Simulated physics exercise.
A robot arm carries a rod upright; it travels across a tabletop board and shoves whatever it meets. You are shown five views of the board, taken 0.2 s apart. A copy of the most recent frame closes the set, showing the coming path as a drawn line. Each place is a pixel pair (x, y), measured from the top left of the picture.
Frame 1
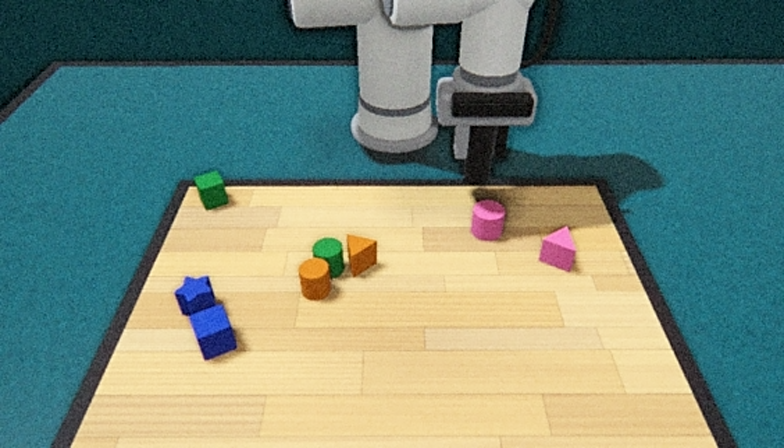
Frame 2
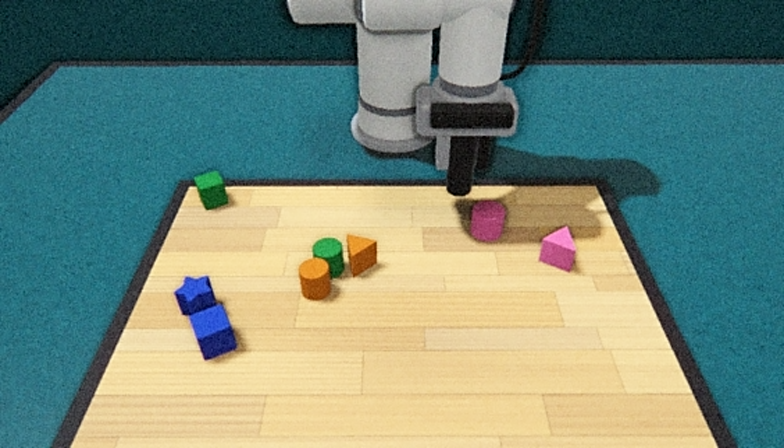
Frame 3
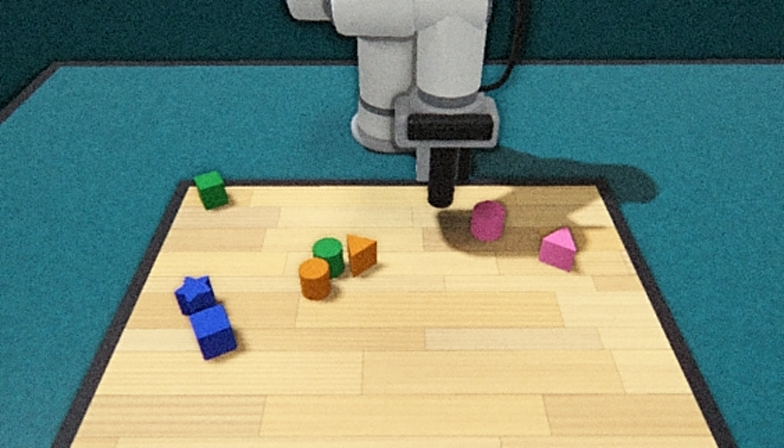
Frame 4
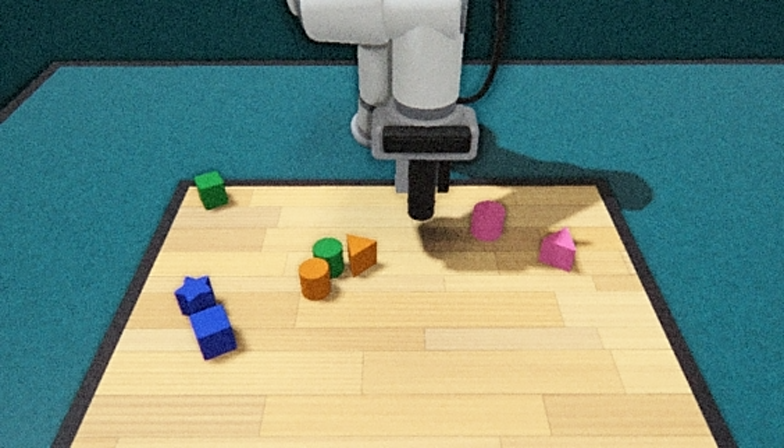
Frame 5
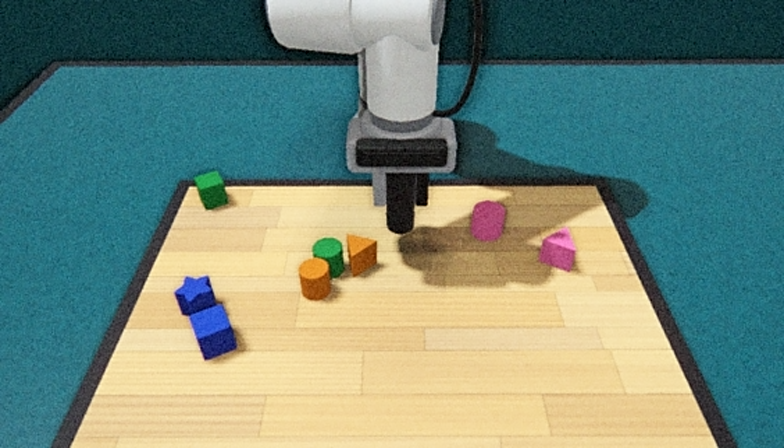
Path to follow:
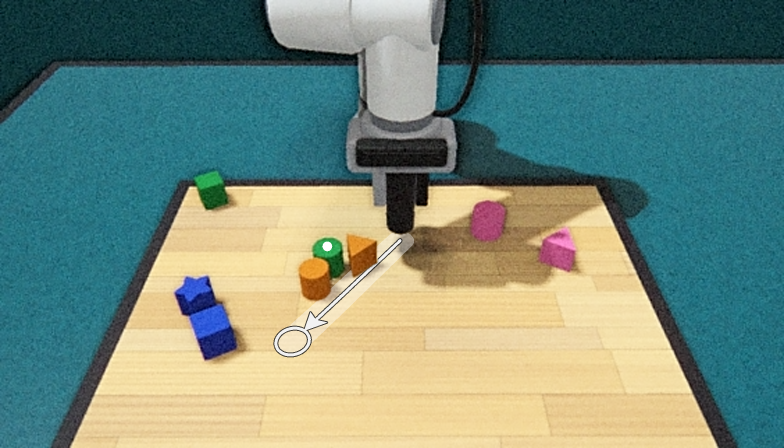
A grey-and-white robot arm with a black rod at its end moves above a pale wooden board on a teal surface, seen from a fixed, raised view facing the arm. Pink blocks sit at right, orange and green ones near the middle, blue ones at left, and a green cube at the upper left corner. The rod glides steadily left and slightly nearer, its shadow following, while the blocks stay still.
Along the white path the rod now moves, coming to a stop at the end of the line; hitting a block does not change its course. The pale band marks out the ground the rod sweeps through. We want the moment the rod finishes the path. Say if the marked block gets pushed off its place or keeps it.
When the path is over, the marked block has left its spot.
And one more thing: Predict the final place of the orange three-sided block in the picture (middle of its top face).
The top centre is at (317, 264).
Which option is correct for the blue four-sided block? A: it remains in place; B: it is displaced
My pick is A.
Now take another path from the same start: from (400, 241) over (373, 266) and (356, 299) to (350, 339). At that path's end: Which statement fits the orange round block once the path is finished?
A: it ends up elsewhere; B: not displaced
My pick is A.
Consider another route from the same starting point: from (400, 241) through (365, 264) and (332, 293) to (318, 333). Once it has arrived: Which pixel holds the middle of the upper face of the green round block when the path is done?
The middle of its upper face should be somewhere near (307, 251).
The drawn path runs straight from (400, 241) to (293, 341); the dot is on the green round block.
On the path given first. One third of the way, rod (367, 257); green round block (321, 247); orange three-sided block (343, 255), turned 50° clockwise.
Two thirds of the way, rod (331, 290); orange round block (293, 273); green round block (315, 246); orange three-sided block (317, 264), turned 105° clockwise.
At the end, rod (290, 327); blue four-sided block not moved; orange round block (293, 273); green round block (315, 246); orange three-sided block (317, 264), turned 105° clockwise.
